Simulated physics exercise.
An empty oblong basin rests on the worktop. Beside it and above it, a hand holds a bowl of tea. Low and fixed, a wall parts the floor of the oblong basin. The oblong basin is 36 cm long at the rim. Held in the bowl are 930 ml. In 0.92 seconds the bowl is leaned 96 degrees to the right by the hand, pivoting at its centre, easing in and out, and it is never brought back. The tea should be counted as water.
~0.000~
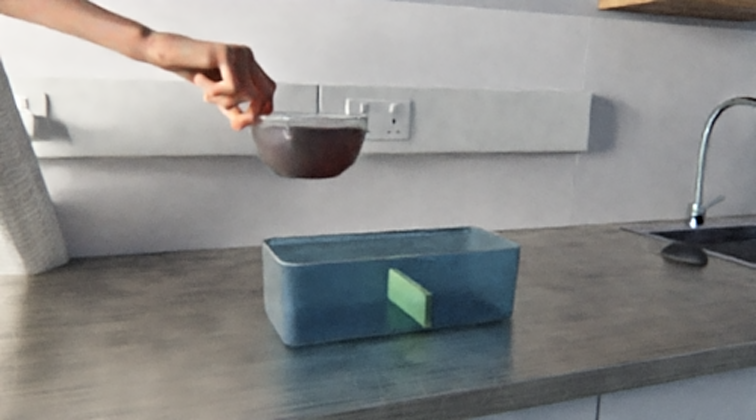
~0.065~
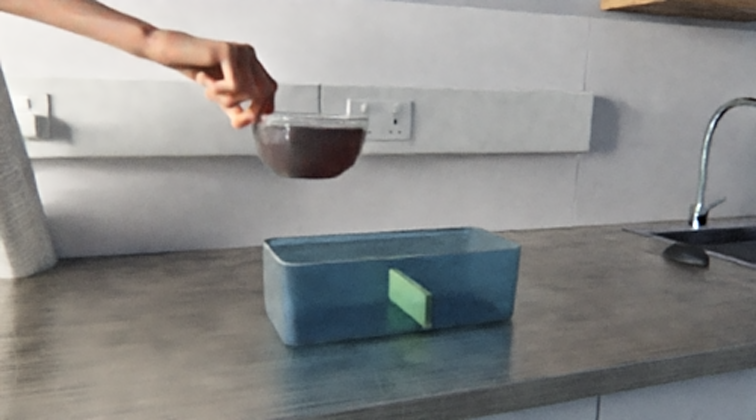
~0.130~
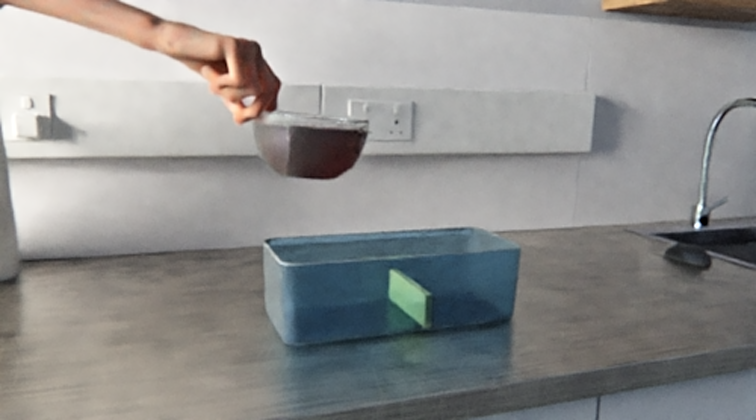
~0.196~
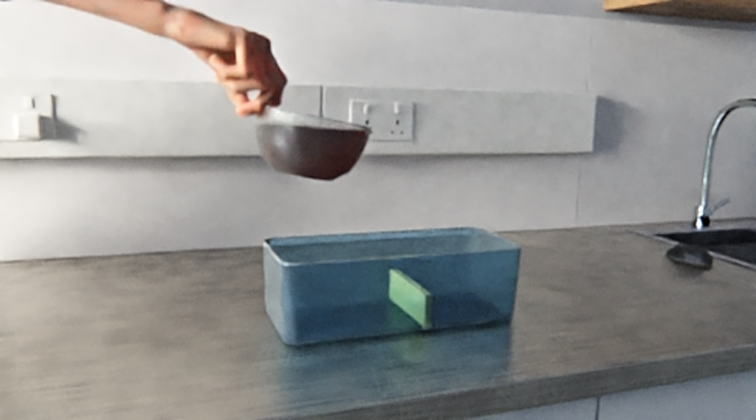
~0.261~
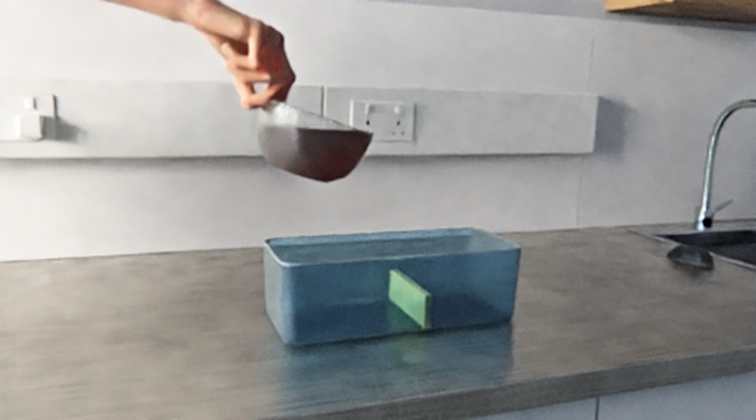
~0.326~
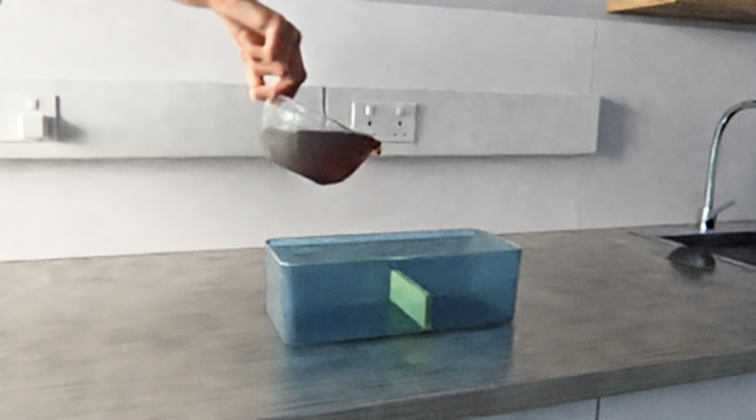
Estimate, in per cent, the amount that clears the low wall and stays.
Roughly 40 percent.
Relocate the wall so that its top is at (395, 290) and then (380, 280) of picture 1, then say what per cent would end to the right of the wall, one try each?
Roughly 65 per cent, then 80 per cent.
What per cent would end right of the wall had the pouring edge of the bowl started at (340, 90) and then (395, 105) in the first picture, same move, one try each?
Around 10 per cent first, around 85 per cent next.
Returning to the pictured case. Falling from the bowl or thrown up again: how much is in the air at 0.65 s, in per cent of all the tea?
Estimate: Some 36 % of the total.
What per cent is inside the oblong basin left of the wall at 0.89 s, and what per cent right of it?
Near 50 on the left, 38 on the right.
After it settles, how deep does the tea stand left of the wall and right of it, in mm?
I'd expect close to 20 mm on the left and close to 18 mm on the right.
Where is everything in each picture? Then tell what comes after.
In the first frame, it leans 0°; its right rim is at (363, 118); the tea meets the walls at (253, 124) and (360, 125); the oblong basin's rim runs from (271, 253) to (498, 237); the wall's top is at (409, 282).
In the second frame, it leans 1°; its right rim is at (364, 119); the tea meets the walls at (253, 124) and (360, 126).
In the third frame, it leans 5°; its right rim is at (365, 123); the tea meets the walls at (256, 123) and (361, 128).
In the fourth frame, it leans 10°; its right rim is at (367, 129); the tea meets the walls at (257, 123) and (363, 129).
In the fifth frame, it leans 18°; its right rim is at (368, 137); the tea meets the walls at (260, 125) and (368, 132); 1 per cent is over the edge.
In the sixth frame, it leans 27°; its right rim is at (369, 147); the tea meets the walls at (264, 129) and (367, 141); 6 per cent is over the edge.
By 0.65 s the tilt is 78° and 32 per cent is still to pour, 11 is left of the wall and 21 right of it.
By 0.89 s the tilt is 96° and 4 per cent is still to pour, 50 is left of the wall and 39 right of it.
By 1.15 s the tilt is 96° and 0 per cent is still to pour, 58 is left of the wall and 39 right of it.
By 1.42 s the tilt is 96° and 0 per cent is still to pour, 59 is left of the wall and 40 right of it.
At rest 59 per cent lies left of the wall, 40 right of it and 2 outside.
